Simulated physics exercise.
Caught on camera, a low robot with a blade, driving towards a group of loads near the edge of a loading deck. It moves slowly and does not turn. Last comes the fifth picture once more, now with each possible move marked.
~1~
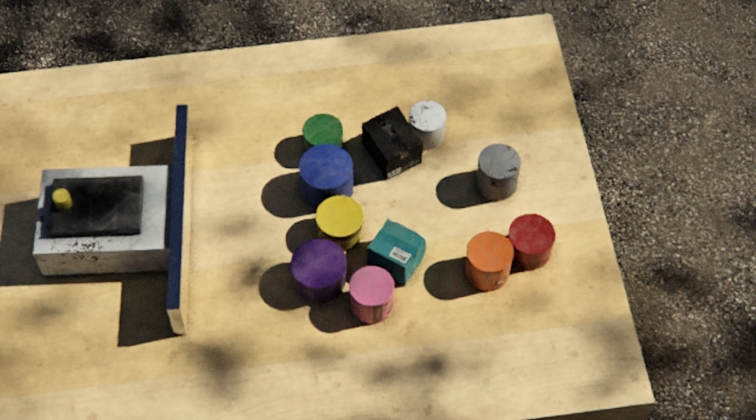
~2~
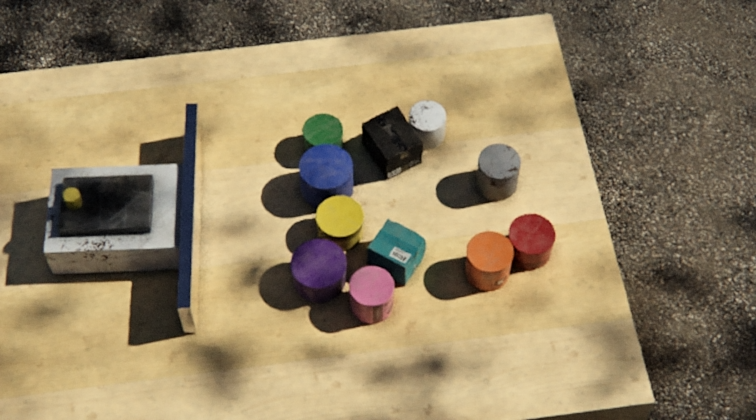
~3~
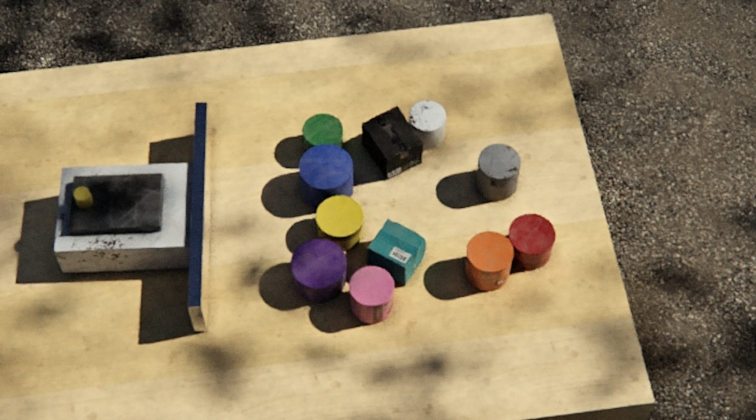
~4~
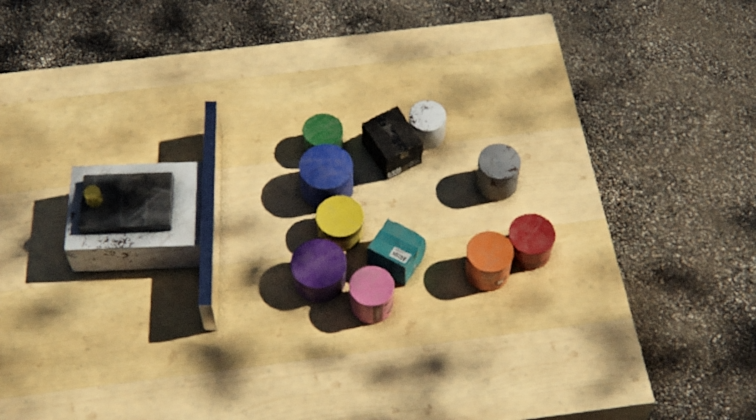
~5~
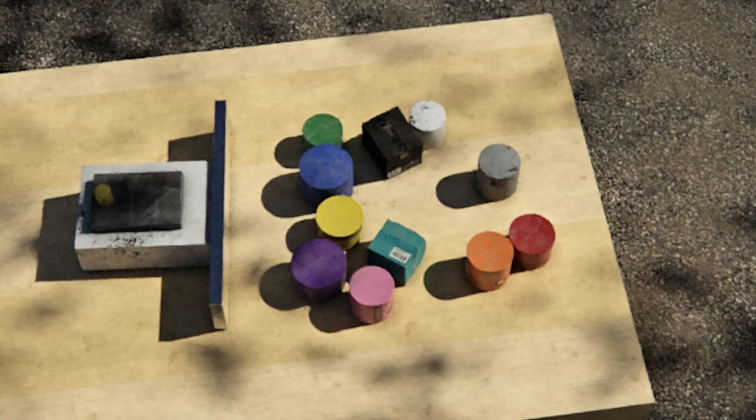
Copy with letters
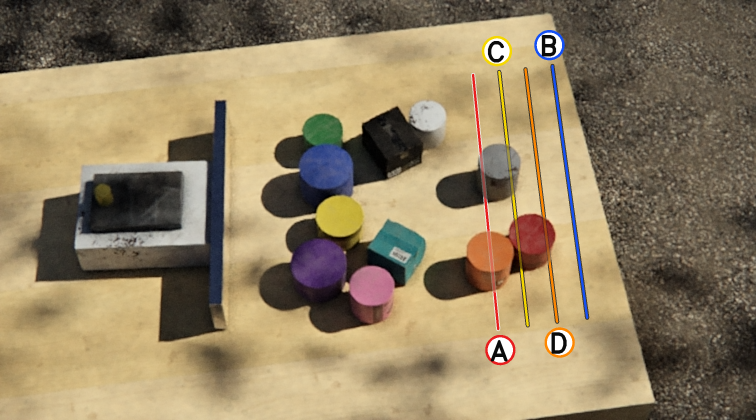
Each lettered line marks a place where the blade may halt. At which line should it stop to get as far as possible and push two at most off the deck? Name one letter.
No third one falls up to C.
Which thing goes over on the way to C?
The white canister.
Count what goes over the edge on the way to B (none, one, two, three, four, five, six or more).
Six or more.
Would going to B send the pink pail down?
No.
On the marked copy, A at (485, 195); B at (569, 185); C at (513, 192); D at (540, 188).
Following C. Soon after the start, robot (252, 187); pink pail (389, 300); green pail (350, 135).
Later, robot (357, 175); white canister (526, 107); red pail (542, 243).
In the end, robot (438, 165); white canister over the edge; black box (569, 110); one fallen.
As for the rest, A is within the limit but short; B drops seven; D drops five.
